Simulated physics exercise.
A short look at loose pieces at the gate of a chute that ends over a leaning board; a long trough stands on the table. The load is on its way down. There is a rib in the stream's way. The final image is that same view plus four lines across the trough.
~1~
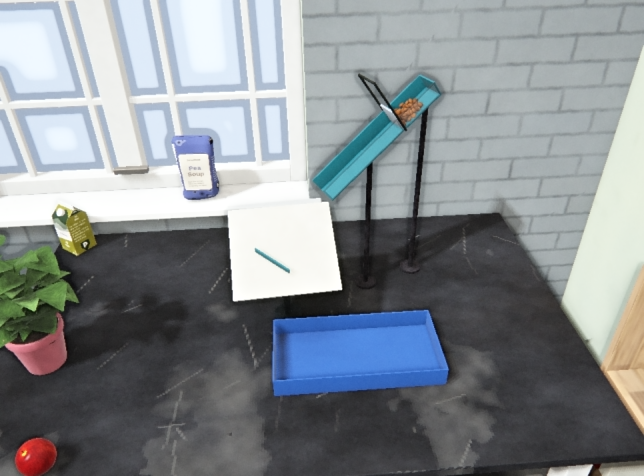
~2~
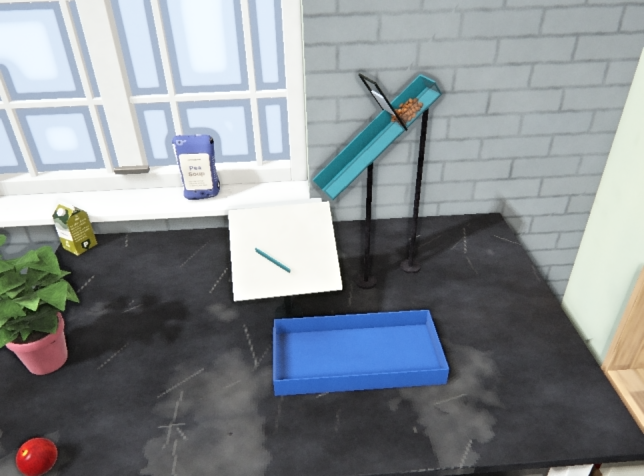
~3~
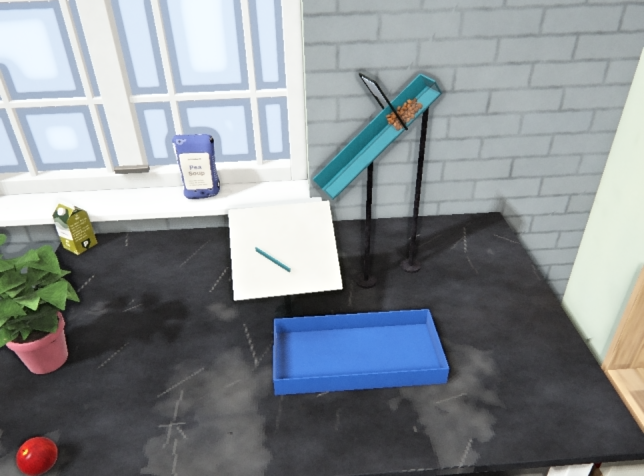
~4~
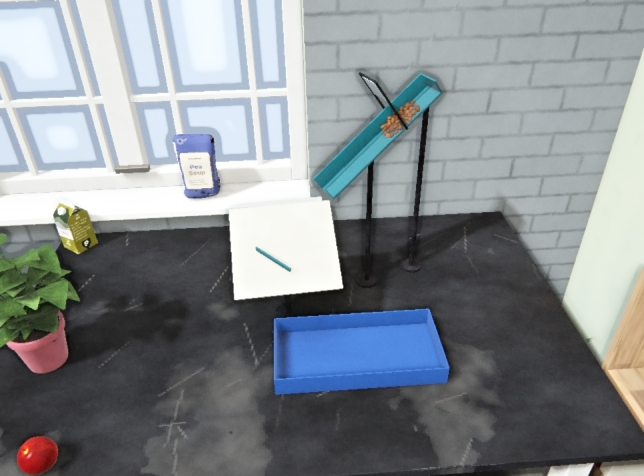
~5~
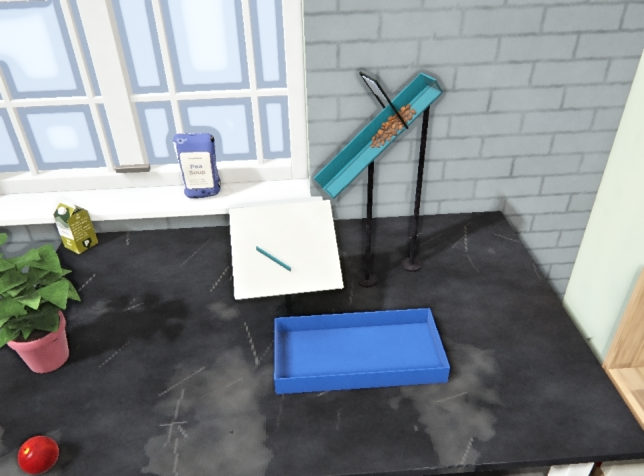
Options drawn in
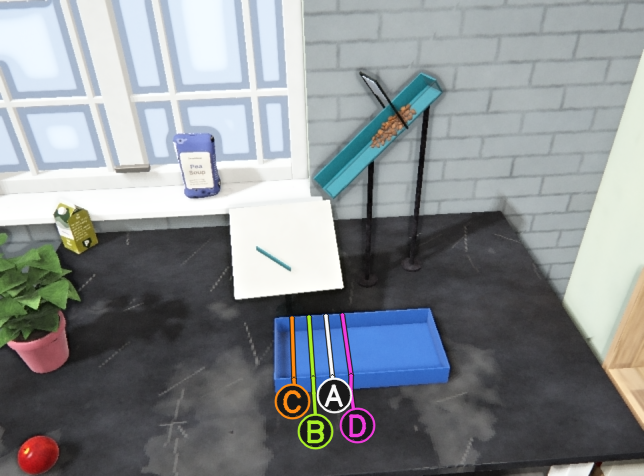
Small brown pieces slide a short way down a sloping teal chute past a raised gate.
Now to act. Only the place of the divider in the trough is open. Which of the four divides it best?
Line B does it best.
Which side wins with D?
The left side.
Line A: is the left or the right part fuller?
The left side.
On the marked copy, line A crosses the front rim at (332, 375); line B crosses the front rim at (313, 377); line C crosses the front rim at (293, 378); line D crosses the front rim at (351, 374).
With A, of what is caught, almost all on the left of the divider, about a tenth on the right.
With B, of what is caught, roughly half on the left of the divider, roughly half on the right.
With C, of what is caught, not one piece on the left of the divider, every piece on the right.
With D, of what is caught, almost all on the left of the divider, just a few on the right.
